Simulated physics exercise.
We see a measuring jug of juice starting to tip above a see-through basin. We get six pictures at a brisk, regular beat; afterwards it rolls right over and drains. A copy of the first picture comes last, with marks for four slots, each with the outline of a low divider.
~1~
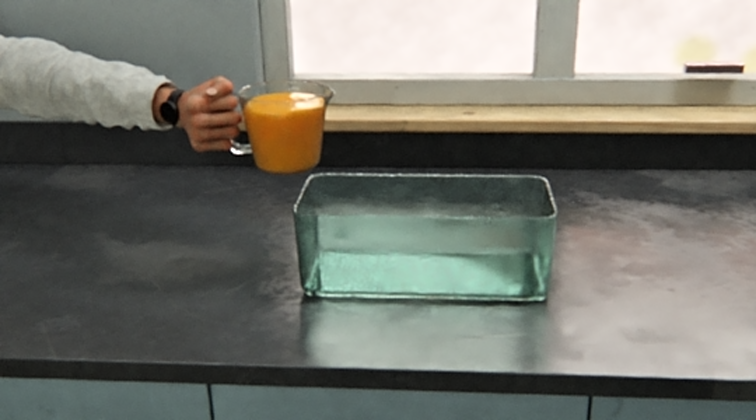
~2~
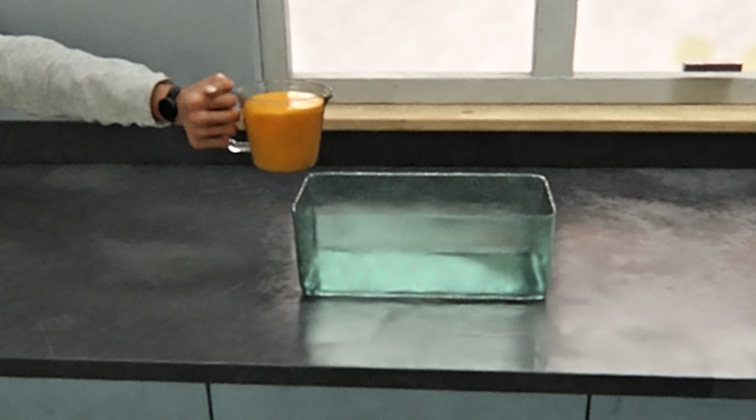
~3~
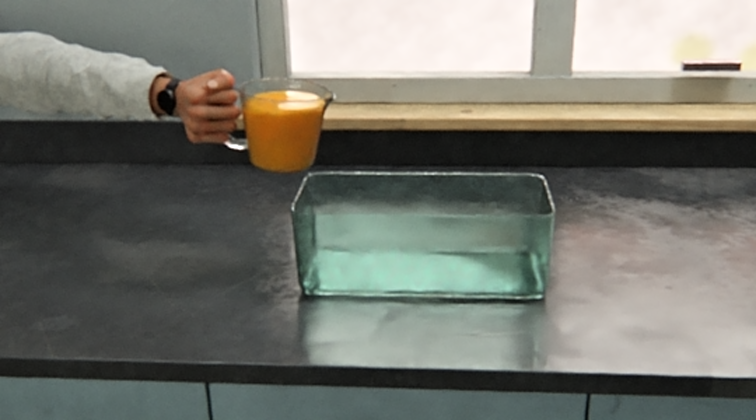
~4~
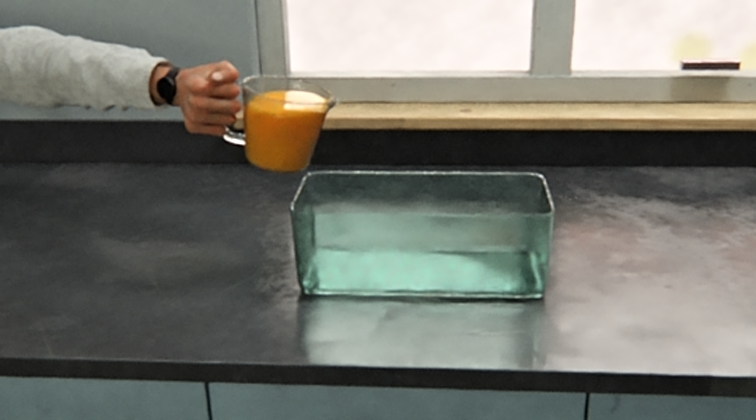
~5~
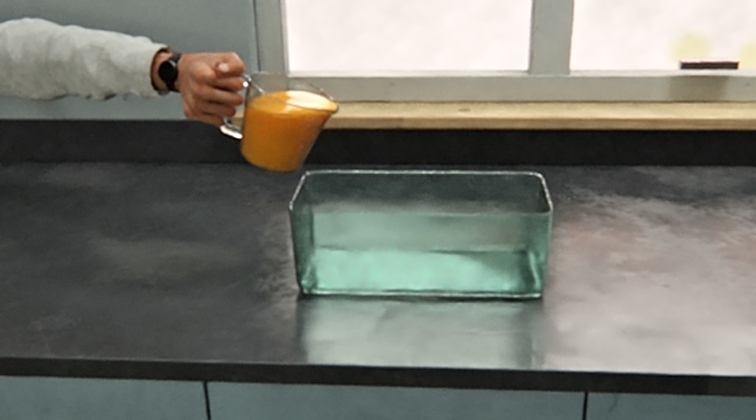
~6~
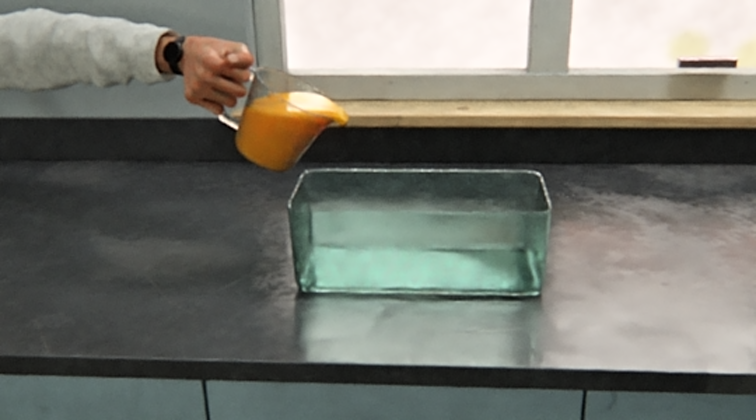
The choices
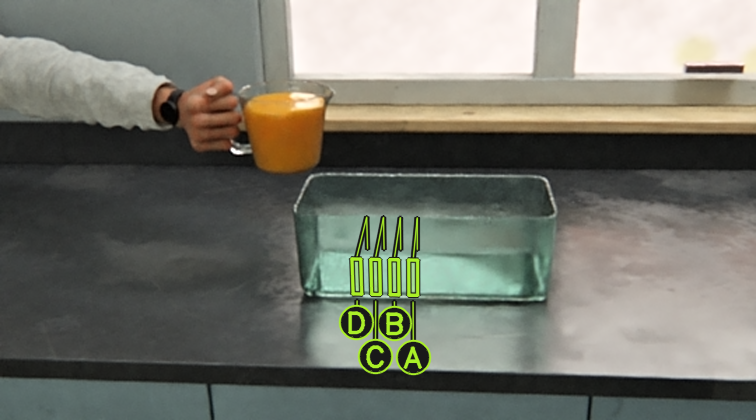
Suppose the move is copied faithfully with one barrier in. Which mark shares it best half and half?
Use slot C.
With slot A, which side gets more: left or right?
The left one.
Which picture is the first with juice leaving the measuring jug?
In picture 6.
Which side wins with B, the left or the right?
More ends on the left.
On the marked copy, A at (413, 301); B at (394, 301); C at (375, 300); D at (357, 300).
With A, about 96 % ends left of the wall and 3 % right of it.
With B, about 88 % ends left of the wall and 11 % right of it.
With C, about 49 % ends left of the wall and 51 % right of it.
With D, about 12 % ends left of the wall and 88 % right of it.
